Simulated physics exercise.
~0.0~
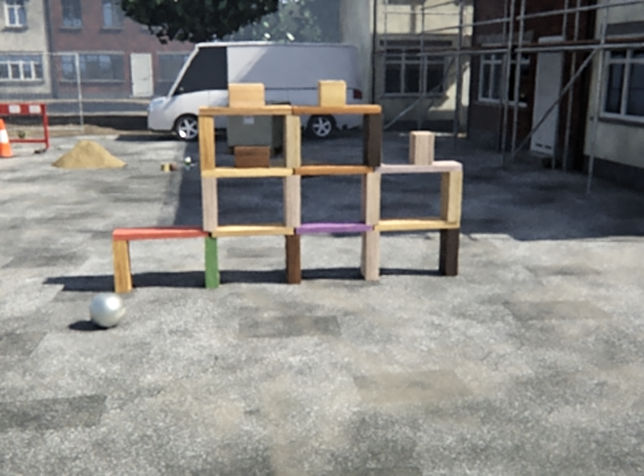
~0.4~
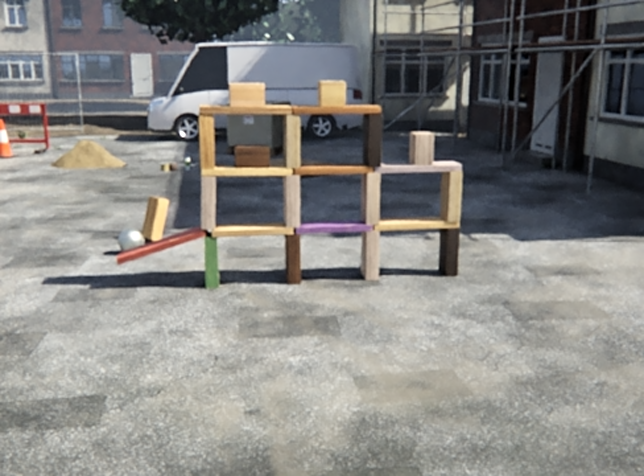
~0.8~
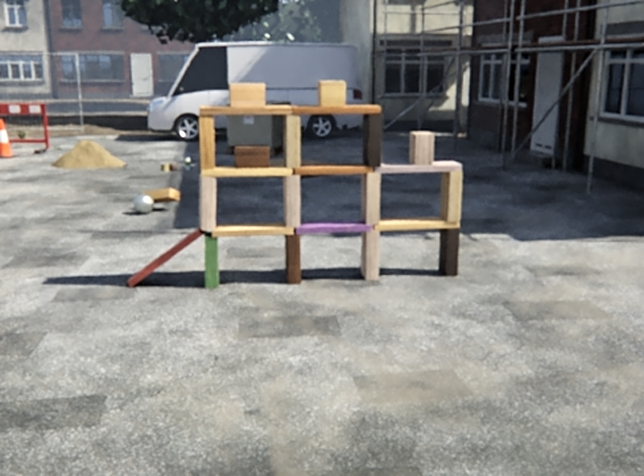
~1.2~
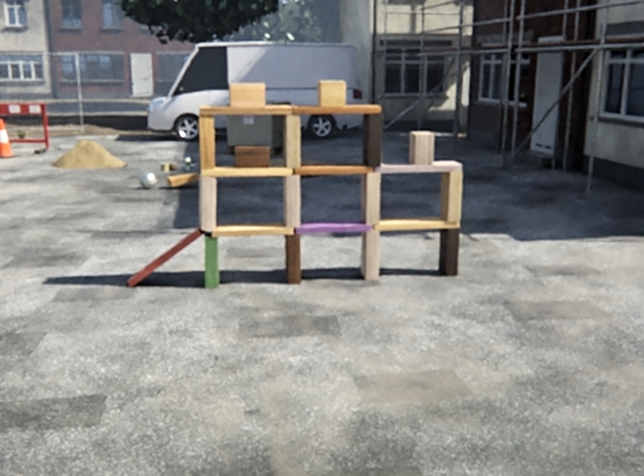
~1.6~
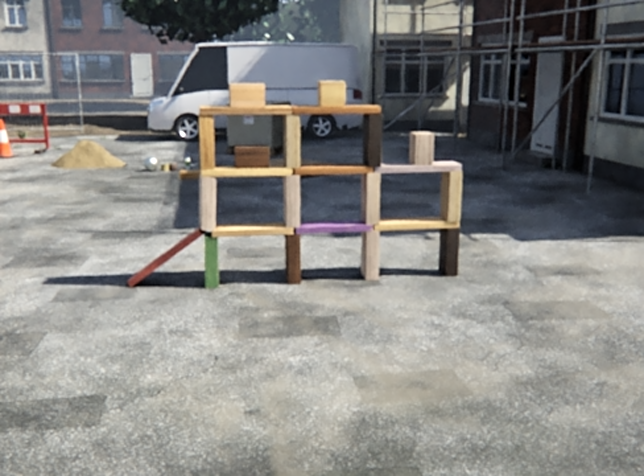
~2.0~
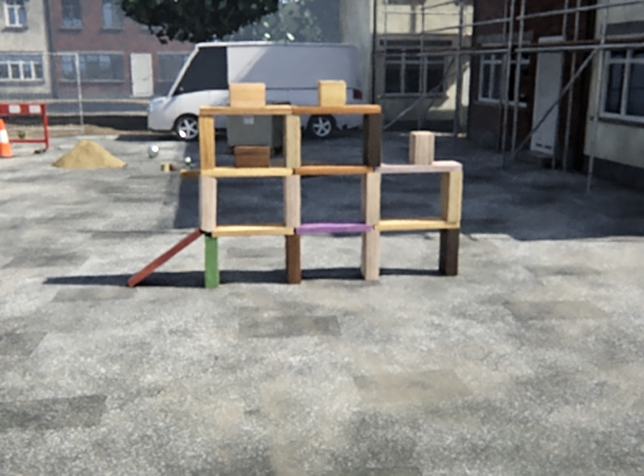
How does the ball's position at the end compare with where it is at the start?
At the start the ball is in the foreground, in front of the left end of the structure. By the end it is far behind the structure, on the paving between the sand pile and the white van.
